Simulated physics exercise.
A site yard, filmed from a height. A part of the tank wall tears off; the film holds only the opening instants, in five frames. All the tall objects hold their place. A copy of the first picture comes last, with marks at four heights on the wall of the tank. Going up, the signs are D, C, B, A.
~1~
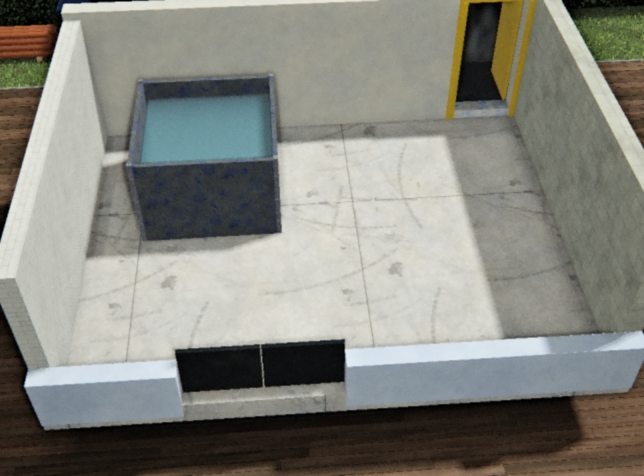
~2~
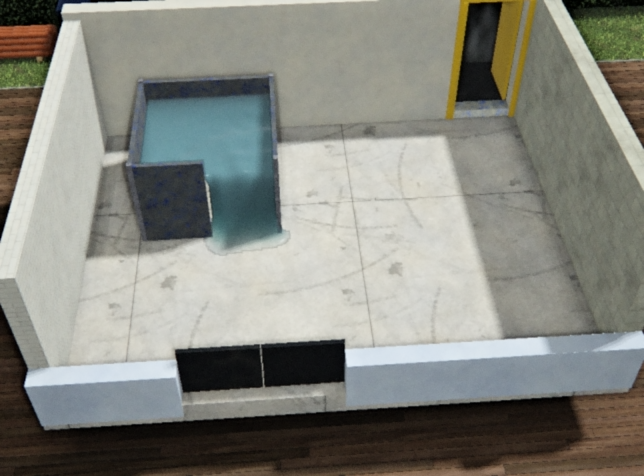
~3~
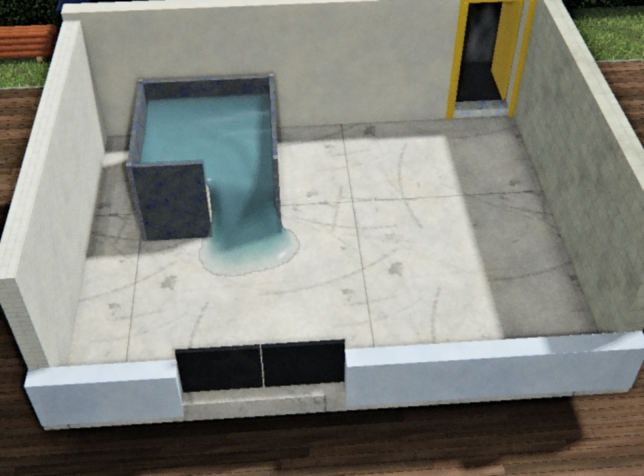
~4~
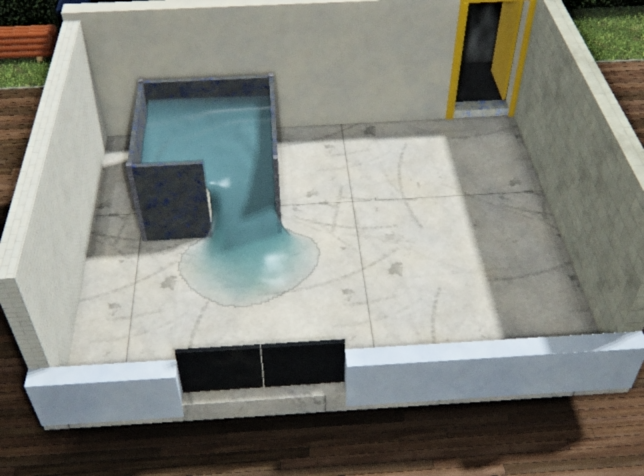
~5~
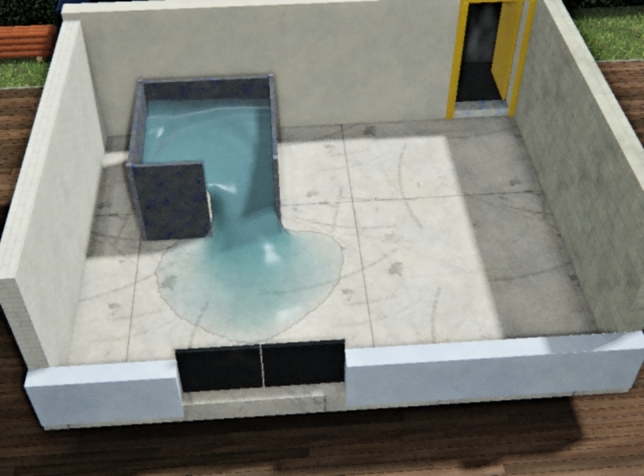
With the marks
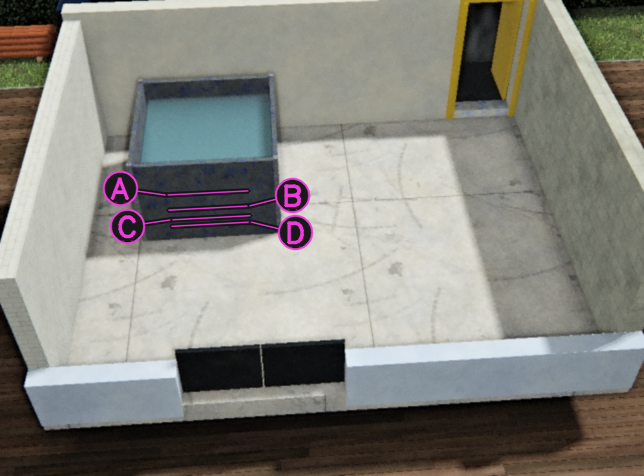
To begin with, a dark-walled tank of still blue-green water stands in a pale walled yard with a yellow doorway and a shut dark gate. Then the right part of its front wall is open and water pours onto the floor, spreading into a widening rounded pool that extends close to the gate.
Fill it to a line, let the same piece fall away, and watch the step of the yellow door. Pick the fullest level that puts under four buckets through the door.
Mark A.
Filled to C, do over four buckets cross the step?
No, not at all.
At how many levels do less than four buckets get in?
All four.
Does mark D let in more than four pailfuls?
No, not at all.
In magenta, A at (207, 192); B at (209, 208); C at (210, 217); D at (211, 224); from the bottom up D, C, B, A.
Choosing A, a splash gets over, under a bucket.
Choosing B, nothing gets over.
Choosing C, nothing gets over.
Choosing D, nothing gets over.
